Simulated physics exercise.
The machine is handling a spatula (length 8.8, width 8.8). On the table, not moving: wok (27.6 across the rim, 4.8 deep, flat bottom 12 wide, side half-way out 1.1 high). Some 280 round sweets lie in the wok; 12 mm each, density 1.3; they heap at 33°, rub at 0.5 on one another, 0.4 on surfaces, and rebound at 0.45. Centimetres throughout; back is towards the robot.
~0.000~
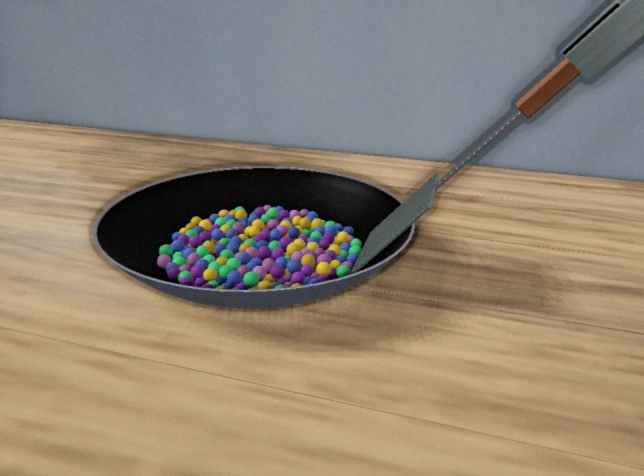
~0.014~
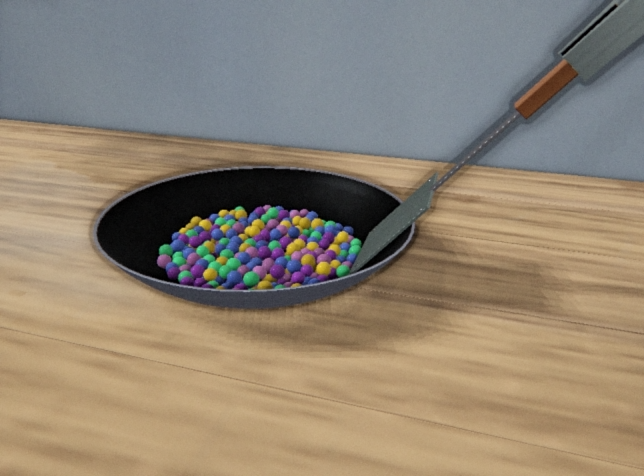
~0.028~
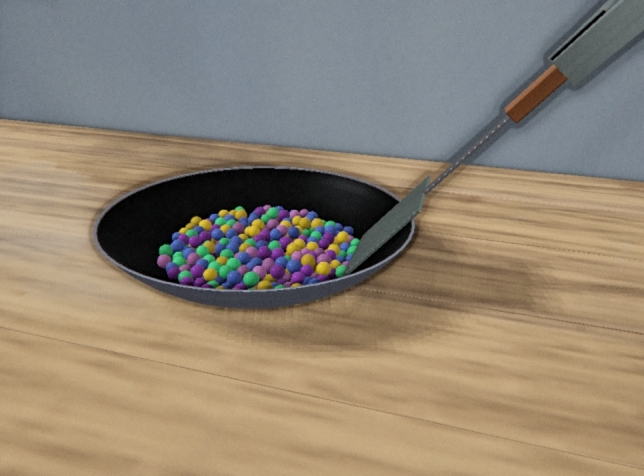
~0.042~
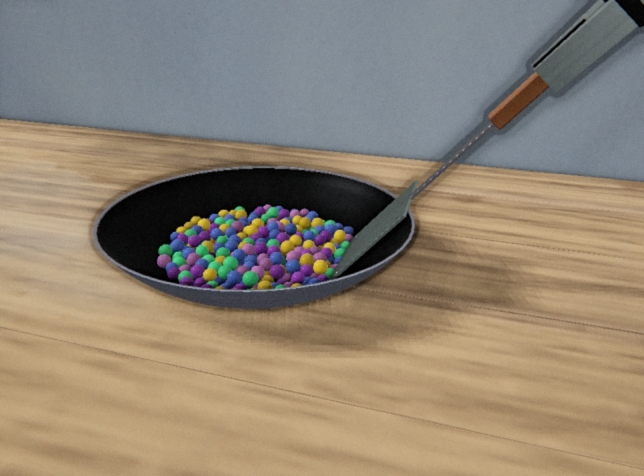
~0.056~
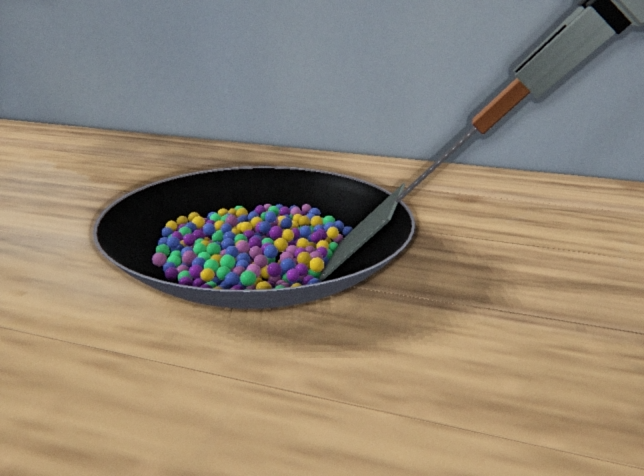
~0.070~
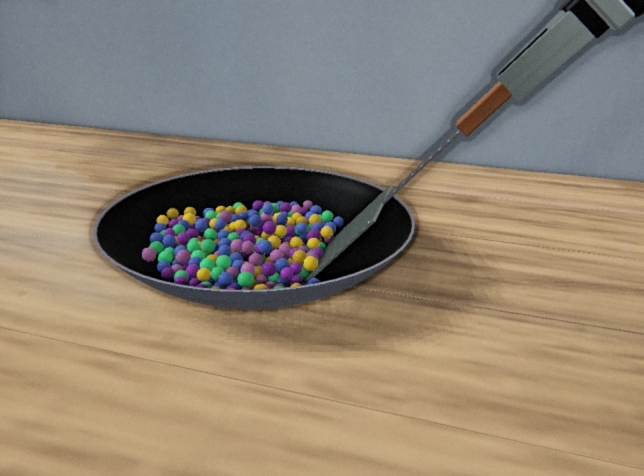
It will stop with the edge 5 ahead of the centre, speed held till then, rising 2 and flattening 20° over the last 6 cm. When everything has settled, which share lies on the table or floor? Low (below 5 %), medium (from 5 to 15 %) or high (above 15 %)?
On the table or floor the share is low, below 5 %.
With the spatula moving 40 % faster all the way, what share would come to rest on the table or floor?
Then about 5 per cent.
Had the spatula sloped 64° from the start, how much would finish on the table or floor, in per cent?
In that case some 0 per cent.
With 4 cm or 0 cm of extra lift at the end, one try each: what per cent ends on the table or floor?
Some 0 and 0 per cent.
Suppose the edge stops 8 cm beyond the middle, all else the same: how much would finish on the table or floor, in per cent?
It would be near 10 per cent.
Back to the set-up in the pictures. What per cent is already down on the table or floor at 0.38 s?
About 0 per cent.
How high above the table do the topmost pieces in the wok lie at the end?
Some 5.5 cm.
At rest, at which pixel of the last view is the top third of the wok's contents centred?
Near (172, 219).
By 0.11 s, sloping 50°, highest piece 5 above the table; 284 in the wok.
By 0.16 s, sloping 41°, highest piece 5 above the table; 284 in the wok.
By 0.38 s, sloping 30°, highest piece 5 above the table; 282 in the wok, 2 on the table or floor.
By 1.43 s, sloping 30°, highest piece 5 above the table; 282 in the wok, 2 on the table or floor.
Final count, 282 in the wok, 2 on the table or floor. That is 1 % on the table or floor.
